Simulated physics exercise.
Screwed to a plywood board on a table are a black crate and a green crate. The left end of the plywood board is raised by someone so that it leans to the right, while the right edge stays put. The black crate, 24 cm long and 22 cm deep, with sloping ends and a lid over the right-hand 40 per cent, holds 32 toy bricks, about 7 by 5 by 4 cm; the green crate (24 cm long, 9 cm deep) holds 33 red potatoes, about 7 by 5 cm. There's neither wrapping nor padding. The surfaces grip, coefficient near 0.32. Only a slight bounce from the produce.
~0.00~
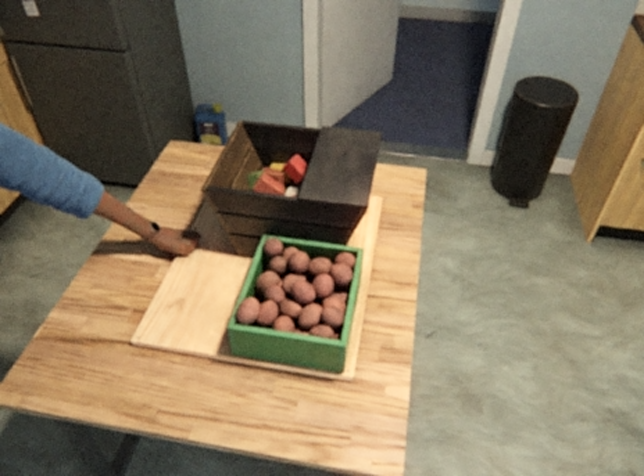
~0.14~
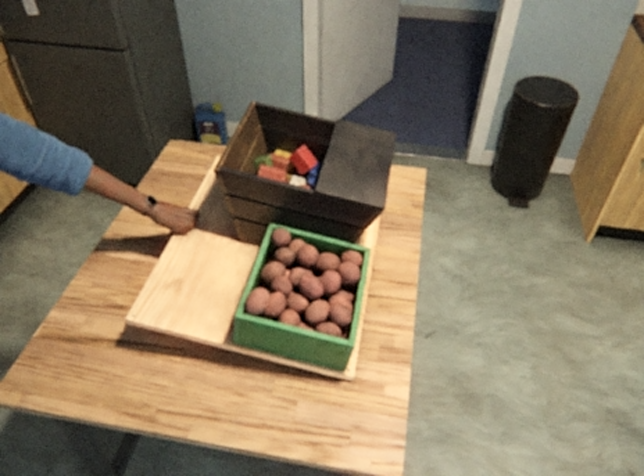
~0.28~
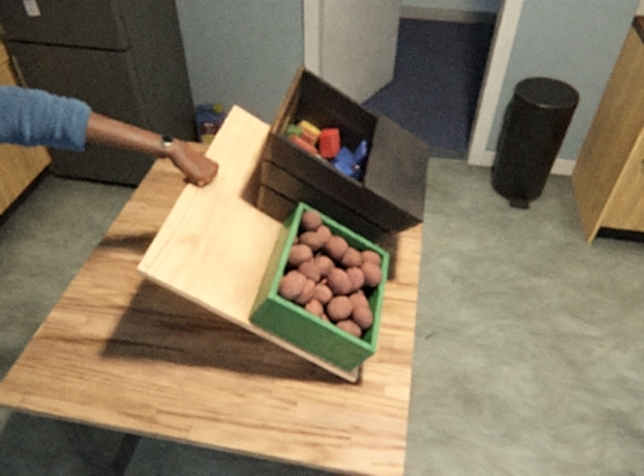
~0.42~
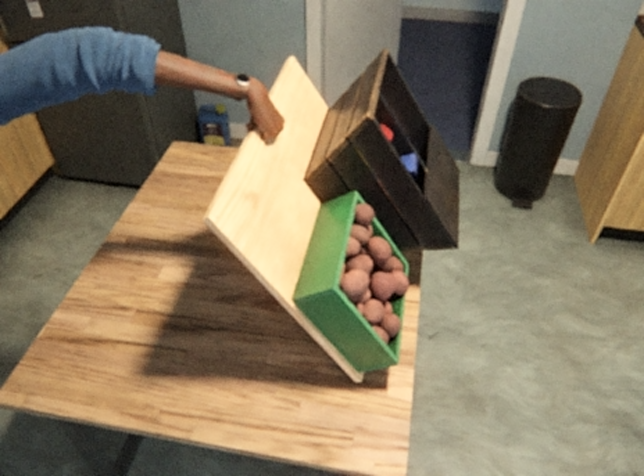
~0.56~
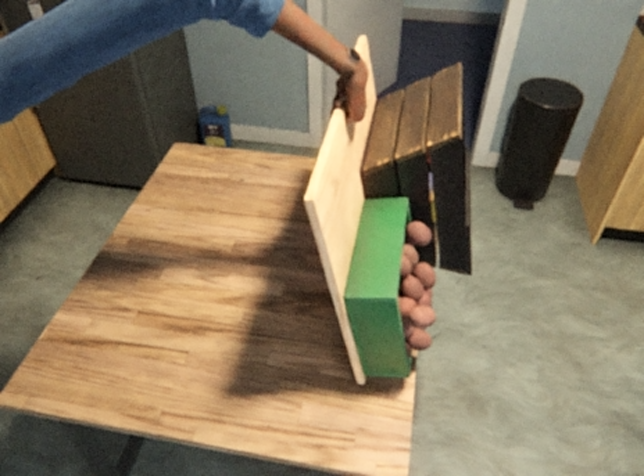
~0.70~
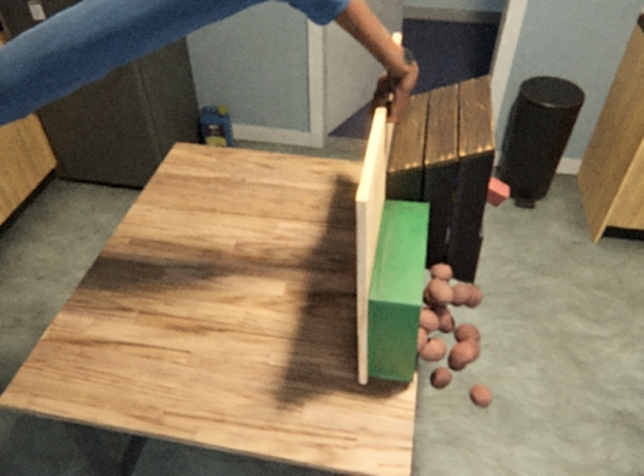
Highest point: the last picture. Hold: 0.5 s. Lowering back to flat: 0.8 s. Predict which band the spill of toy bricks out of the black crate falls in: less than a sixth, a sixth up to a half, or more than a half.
I reckon it keeps more than five sixths of its pieces.
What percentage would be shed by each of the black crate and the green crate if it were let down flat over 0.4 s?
Well, that would cost the black crate 0 per cent and the green crate 70 per cent.
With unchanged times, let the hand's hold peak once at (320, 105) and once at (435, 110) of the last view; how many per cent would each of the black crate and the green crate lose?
First try, then second: The black crate sheds 0 then 20 per cent, and the green crate sheds 50 then 90 per cent.
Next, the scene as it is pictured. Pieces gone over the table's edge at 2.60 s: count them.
Around 25.
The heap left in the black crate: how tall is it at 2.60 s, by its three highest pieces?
Roughly 16 centimetres.
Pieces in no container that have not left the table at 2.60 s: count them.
Piece count: Roughly 0.
After 1.00 s, tilt 87°; black crate 31 in, 1 out and green crate 11 in, 22 out.
After 1.38 s, tilt 76°; black crate 31 in, 1 out and green crate 9 in, 24 out.
After 1.92 s, tilt 2°; black crate 31 in, 1 out and green crate 9 in, 24 out.
When it is over (at 2.60 s), black crate 31 in, 1 out and green crate 9 in, 24 out. Asked share, 1 of 32, 3 per cent.
